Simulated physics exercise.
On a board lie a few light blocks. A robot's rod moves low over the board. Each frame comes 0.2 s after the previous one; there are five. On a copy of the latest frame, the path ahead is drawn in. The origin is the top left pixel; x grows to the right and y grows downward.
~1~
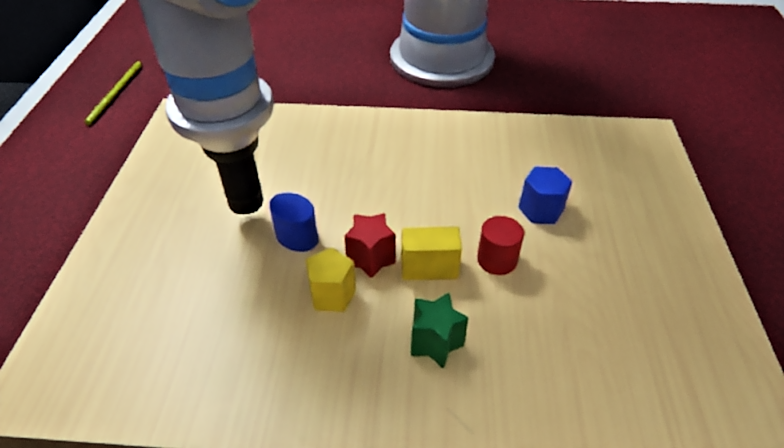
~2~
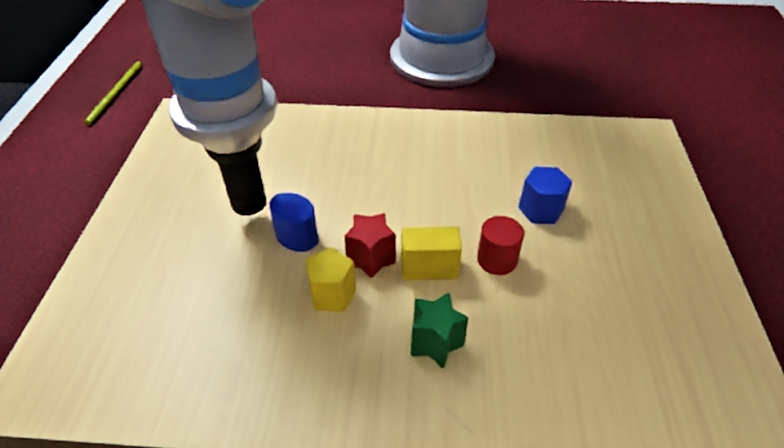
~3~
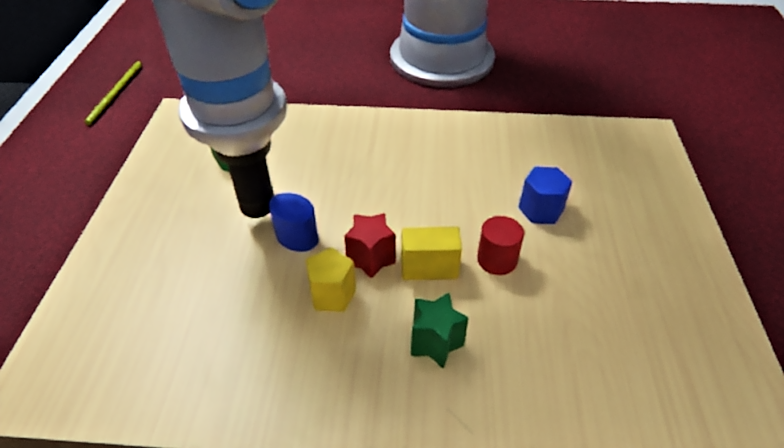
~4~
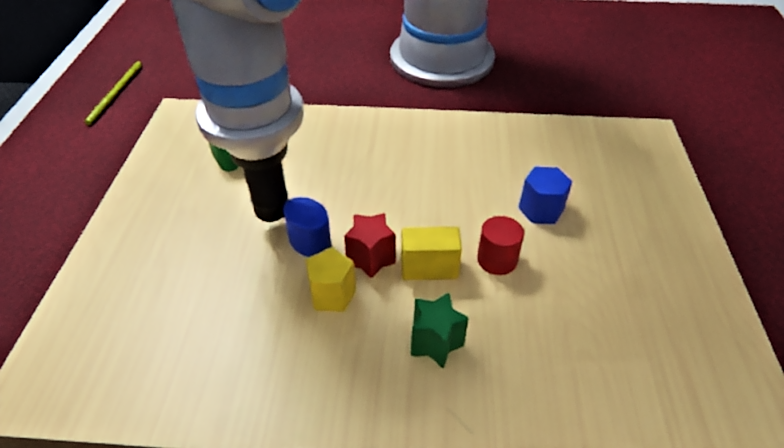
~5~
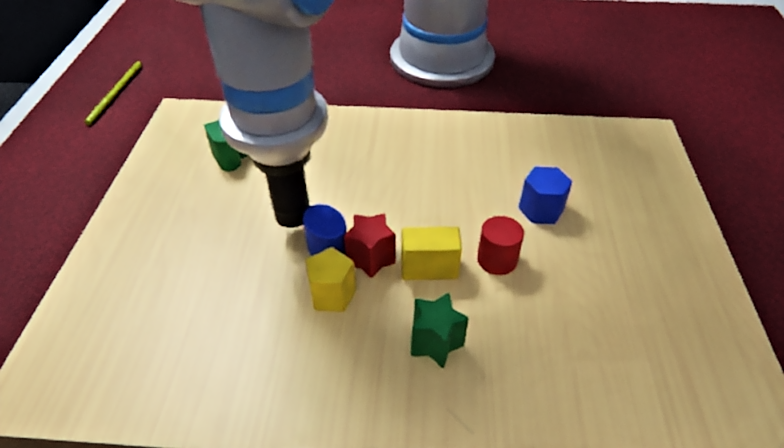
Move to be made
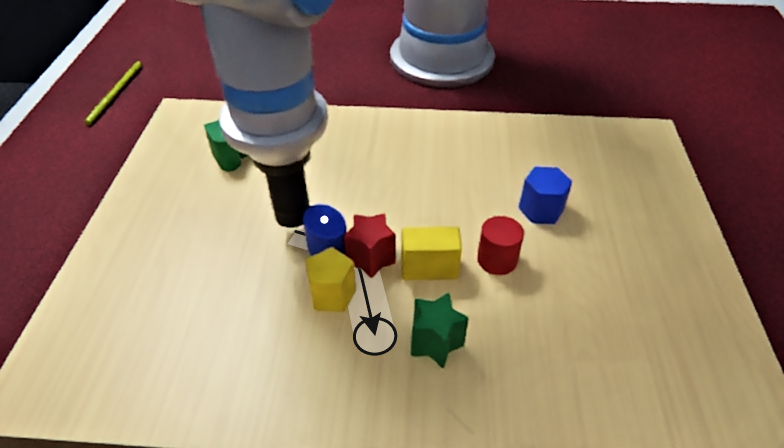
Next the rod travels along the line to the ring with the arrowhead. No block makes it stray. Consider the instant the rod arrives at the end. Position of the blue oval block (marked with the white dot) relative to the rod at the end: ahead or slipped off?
The blue oval block stays in front.
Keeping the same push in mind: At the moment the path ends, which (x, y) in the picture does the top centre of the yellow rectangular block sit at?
Its top centre lands on (462, 240).
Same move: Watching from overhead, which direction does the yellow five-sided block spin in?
With the clock.
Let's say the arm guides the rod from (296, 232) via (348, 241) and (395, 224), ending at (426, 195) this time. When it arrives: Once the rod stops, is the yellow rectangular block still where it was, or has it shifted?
It is shoved along.
The drawn path runs from (296, 232) via (343, 248) and (364, 287), ending at (375, 336); the dot is on the blue oval block.
On the path given first. One third of the way, rod (342, 233); blue oval block (359, 246), turned 45° clockwise; yellow five-sided block (326, 274); red star block (397, 232), turned 35° anticlockwise; yellow rectangular block (449, 239), turned 20° clockwise.
Two thirds of the way, rod (363, 273); blue oval block (379, 292), turned 60° clockwise; yellow five-sided block (324, 277), turned 25° clockwise; red star block (407, 250), turned 80° anticlockwise; yellow rectangular block (462, 240).
At the end, rod (374, 321); blue oval block (395, 346), turned 55° clockwise; yellow five-sided block (322, 280), turned 35° clockwise; red star block (407, 252), turned 90° anticlockwise; yellow rectangular block (462, 240).
